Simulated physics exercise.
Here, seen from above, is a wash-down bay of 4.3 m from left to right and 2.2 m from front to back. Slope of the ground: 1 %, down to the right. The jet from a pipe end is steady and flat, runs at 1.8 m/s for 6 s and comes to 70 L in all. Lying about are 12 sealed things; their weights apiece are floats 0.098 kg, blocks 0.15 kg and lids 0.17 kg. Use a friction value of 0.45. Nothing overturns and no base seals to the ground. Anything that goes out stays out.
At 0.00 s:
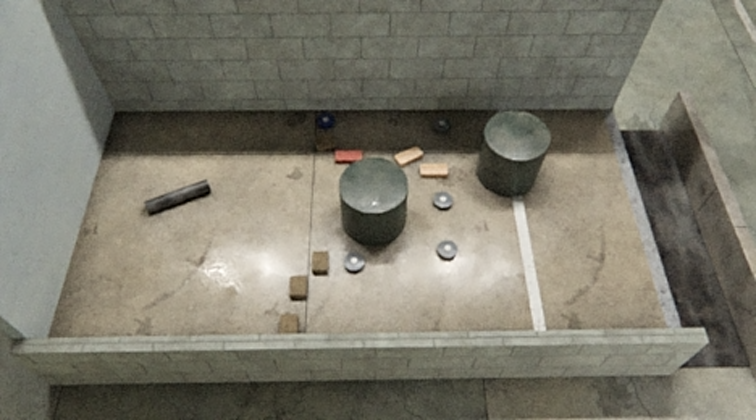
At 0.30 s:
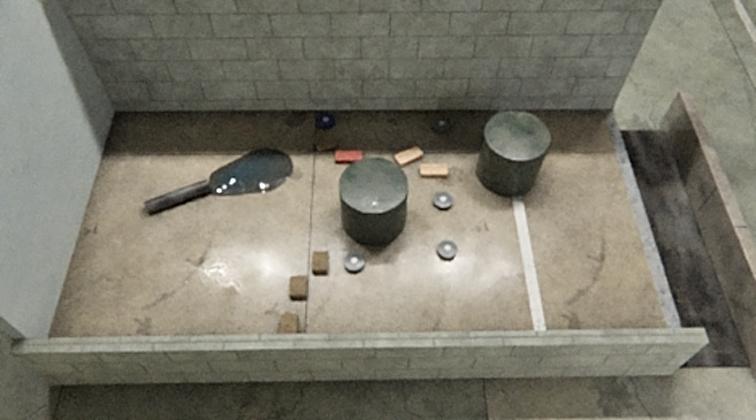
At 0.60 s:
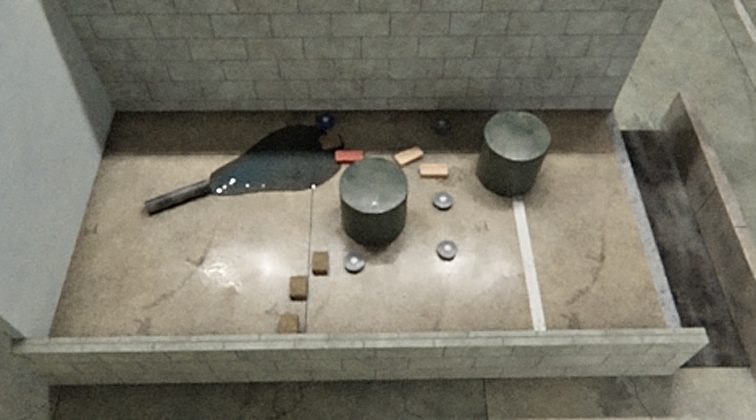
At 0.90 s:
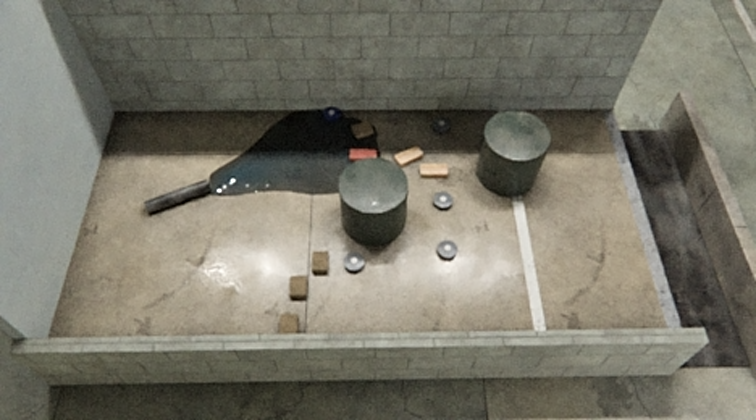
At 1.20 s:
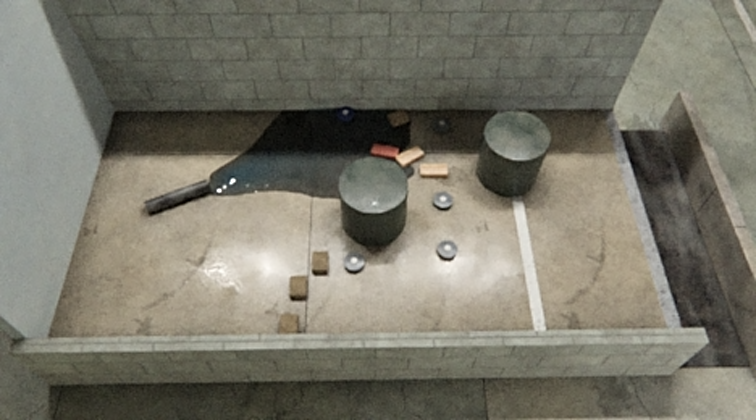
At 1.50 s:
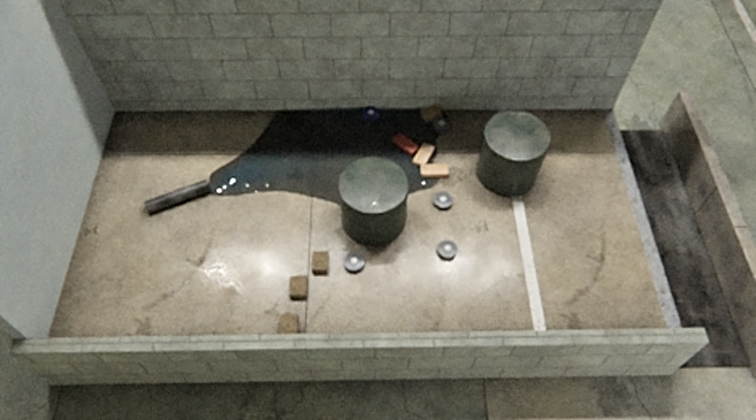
Dark water spreading right from a pipe across a walled concrete floor, shifting a red block, a brown block and a blue lid.
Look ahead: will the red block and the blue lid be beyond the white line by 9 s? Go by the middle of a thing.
As for the red block, it gets there; as for the blue lid, it gets there.
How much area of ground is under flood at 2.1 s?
Somewhere around 2.0 m2, roughly.
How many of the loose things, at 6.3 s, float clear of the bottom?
Answer: 0.
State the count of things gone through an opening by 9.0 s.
The count by then is 5.
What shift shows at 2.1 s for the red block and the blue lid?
I'd guess about 100 cm and 100 cm by that point.
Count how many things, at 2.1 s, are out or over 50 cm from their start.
By that time the total stands at 3.
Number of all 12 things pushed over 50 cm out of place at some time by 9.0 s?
I make it 6.
After 2.1 s the red block is near (455, 128), 1.0 m from its start, afloat; the blue lid is near (435, 119), 0.9 m from its start, afloat; 0 of 12 are over the mark; 2 afloat.
After 4.0 s the red block has gone out; the blue lid has gone out; 5 of 12 are over the mark; 1 afloat.
After 6.3 s the red block has gone out; the blue lid has gone out; 5 of 12 are over the mark; 0 afloat.
After 9.0 s the red block has gone out; the blue lid has gone out; 5 of 12 are over the mark; 0 afloat.
